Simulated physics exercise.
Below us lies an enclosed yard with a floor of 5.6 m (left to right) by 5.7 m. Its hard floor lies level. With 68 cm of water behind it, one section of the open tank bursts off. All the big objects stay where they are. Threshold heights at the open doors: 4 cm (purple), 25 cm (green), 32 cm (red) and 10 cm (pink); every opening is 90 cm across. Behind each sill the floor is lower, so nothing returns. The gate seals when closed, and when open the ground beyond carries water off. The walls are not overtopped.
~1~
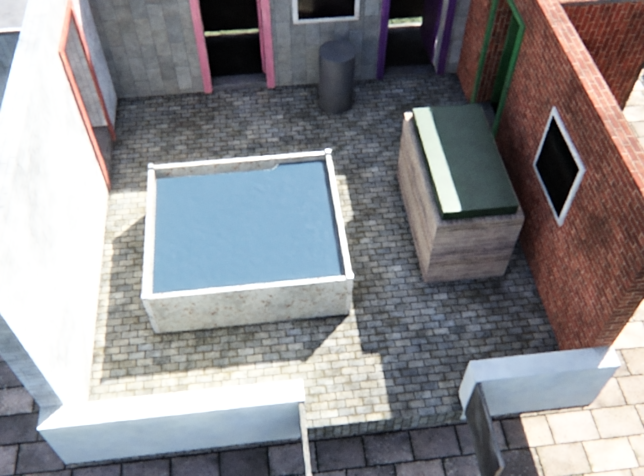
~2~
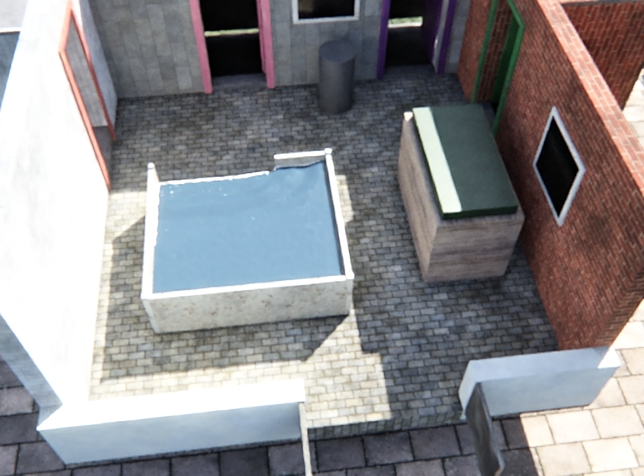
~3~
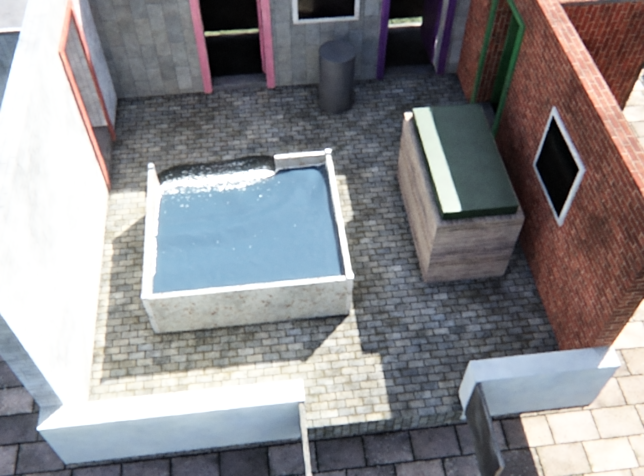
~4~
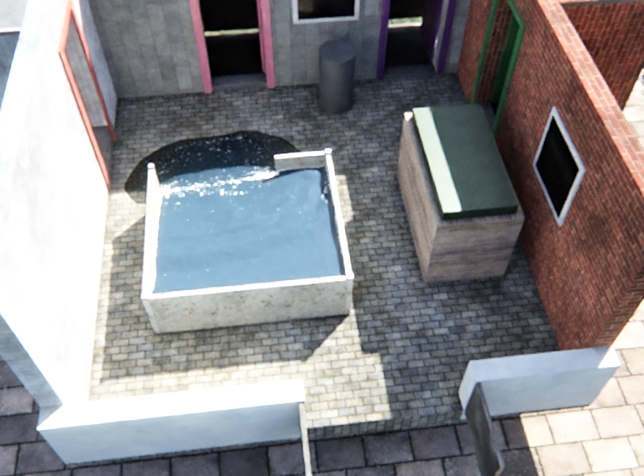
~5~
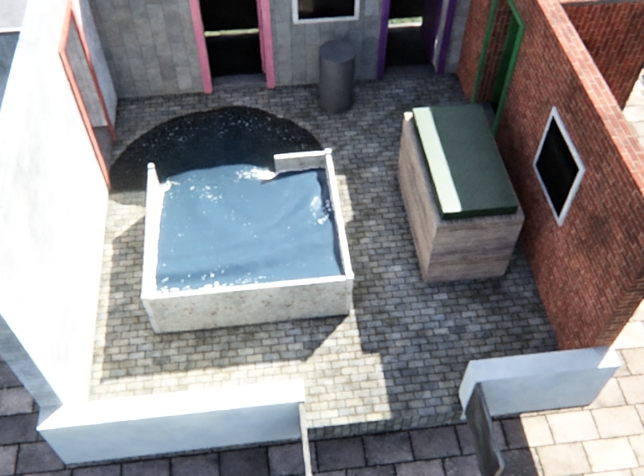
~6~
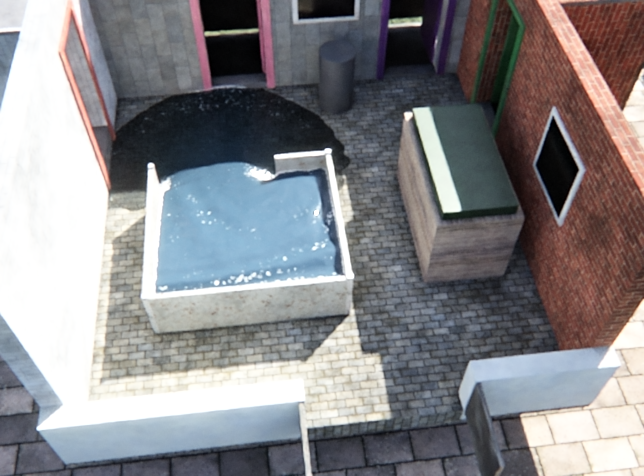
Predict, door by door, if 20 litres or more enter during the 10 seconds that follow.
Door by door: At the purple door it passes the limit; at the green door it does not reach the limit; at the red door it does not reach the limit; at the pink door it passes the limit.
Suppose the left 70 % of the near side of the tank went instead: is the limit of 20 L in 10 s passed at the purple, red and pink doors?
Against that limit: Purple past it, red below, pink under.
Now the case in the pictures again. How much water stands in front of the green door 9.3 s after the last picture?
Roughly 11.5 cm deep.
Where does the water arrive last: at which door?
It is the green one.
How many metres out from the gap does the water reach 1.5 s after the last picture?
About 4.6 m.
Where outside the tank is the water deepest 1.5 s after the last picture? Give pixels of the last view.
Near (174, 127).
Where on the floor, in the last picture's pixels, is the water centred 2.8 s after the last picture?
Near (240, 176).
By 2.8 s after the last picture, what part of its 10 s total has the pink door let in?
Some 70 per cent by then.
Then, 0.7 s after the last picture water covers 30 % of the floor and is deepest (52 cm) near (129, 100); purple door not reached, green door not reached, red door 15 cm at the sill, 0 L in, pink door 28 cm at the sill, 94 L in.
Then, 1.5 s after the last picture water covers 35 % of the floor and is deepest (42 cm) near (174, 127); purple door 3 cm at the sill, 0 L in, green door not reached, red door 27 cm at the sill, 0 L in, pink door 35 cm at the sill, 240 L in.
Then, 2.8 s after the last picture water covers 55 % of the floor and is deepest (36 cm) near (319, 92); purple door 5 cm at the sill, 0 L in, green door 6 cm at the sill, 0 L in, red door 22 cm at the sill, 2 L in, pink door 25 cm at the sill, 405 L in.
Then, 5.3 s after the last picture water covers 90 % of the floor and is deepest (18 cm) near (116, 123); purple door 4 cm at the sill, 1 L in, green door 13 cm at the sill, 0 L in, red door 16 cm at the sill, 2 L in, pink door 17 cm at the sill, 537 L in.
Then, 9.3 s after the last picture water covers 100 % of the floor and is deepest (16 cm) near (571, 378); purple door 10 cm at the sill, 67 L in, green door 12 cm at the sill, 0 L in, red door 8 cm at the sill, 2 L in, pink door 9 cm at the sill, 562 L in.
